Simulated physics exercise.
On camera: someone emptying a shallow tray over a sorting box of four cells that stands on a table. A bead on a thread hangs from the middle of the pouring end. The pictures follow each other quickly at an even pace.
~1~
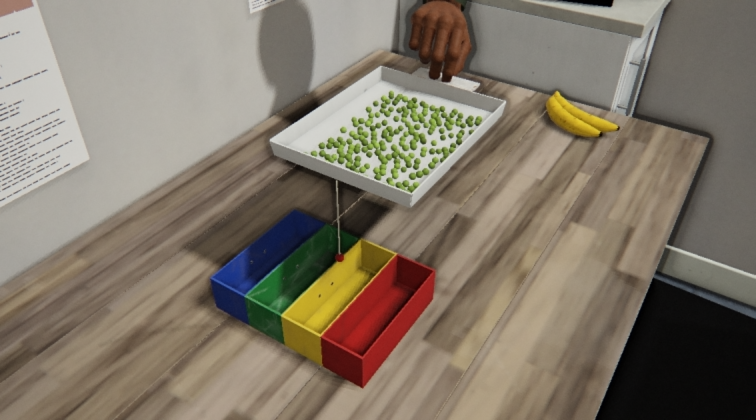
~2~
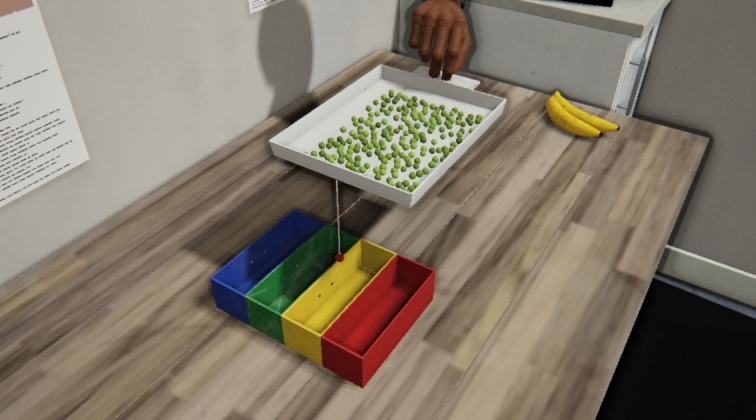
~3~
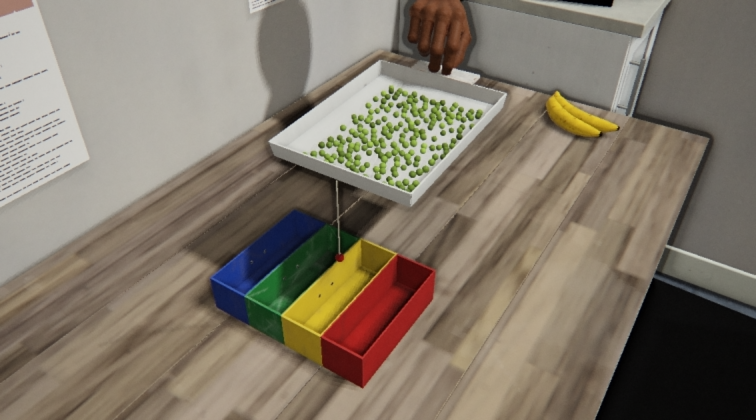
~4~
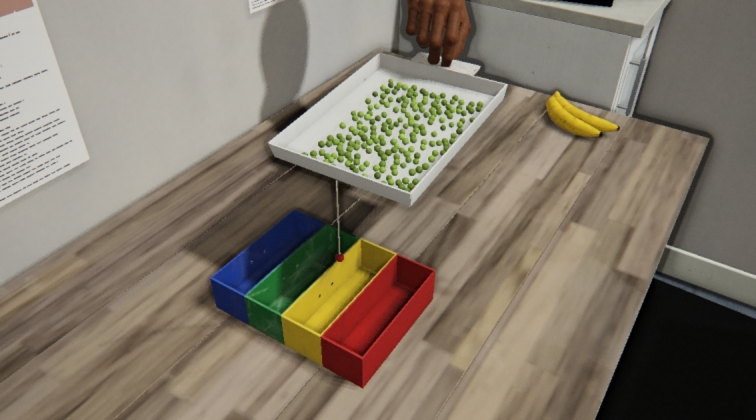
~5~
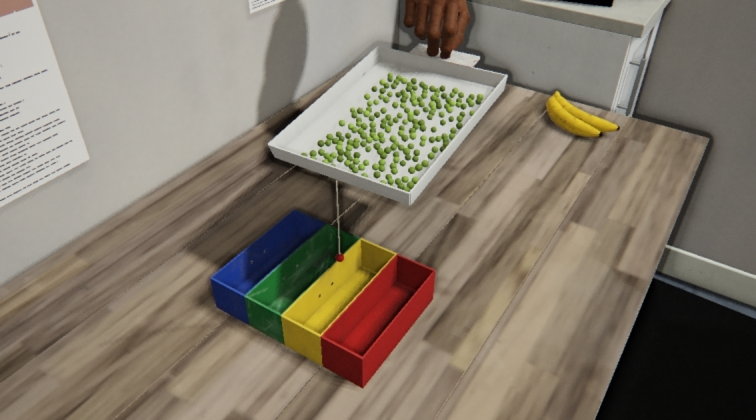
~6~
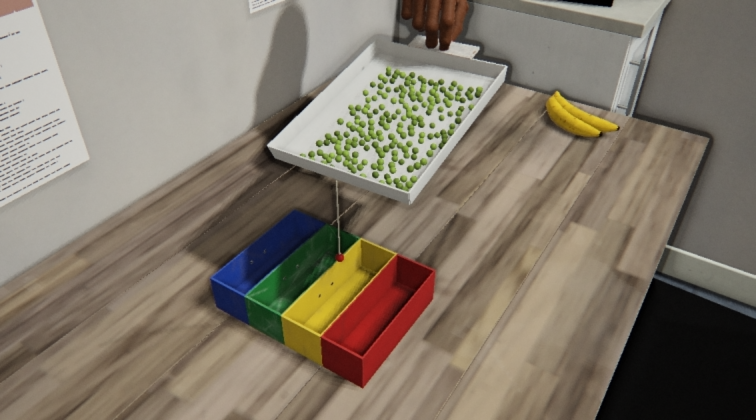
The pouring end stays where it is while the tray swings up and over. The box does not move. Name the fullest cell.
Most goes to the blue cell.
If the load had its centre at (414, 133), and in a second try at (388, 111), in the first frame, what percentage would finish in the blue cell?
The first gives 40 %, the second 50 %.
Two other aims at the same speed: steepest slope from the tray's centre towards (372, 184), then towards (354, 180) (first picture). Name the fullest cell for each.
First the red cell, then the red cell.
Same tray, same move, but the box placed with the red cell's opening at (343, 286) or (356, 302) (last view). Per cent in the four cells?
About 100 and 100 per cent.
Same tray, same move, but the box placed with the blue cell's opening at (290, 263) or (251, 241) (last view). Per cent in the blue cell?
The first gives 50 %, the second 10 %.
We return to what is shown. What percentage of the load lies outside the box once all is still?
Roughly 0 in a hundred.
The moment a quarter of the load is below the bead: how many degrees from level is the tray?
At about 100°.
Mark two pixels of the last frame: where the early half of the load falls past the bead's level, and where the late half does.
Early half (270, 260), late half (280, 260).
Soon, tray tipped steeply; nearly all on the tray; a stray few falling or outside the box.
A while on, tray tipped right over; nearly all on the tray; a stray few in the blue cell; a stray few falling or outside the box.
Towards the end, tray tipped past a quarter turn; about half in the blue cell; about a quarter in the green cell; about a quarter in the yellow cell; a stray few in the red cell; a stray few falling or outside the box.
Finally, tray tipped past a quarter turn; about half in the blue cell; about a quarter in the green cell; about a quarter in the yellow cell; a stray few in the red cell; a stray few outside the box.
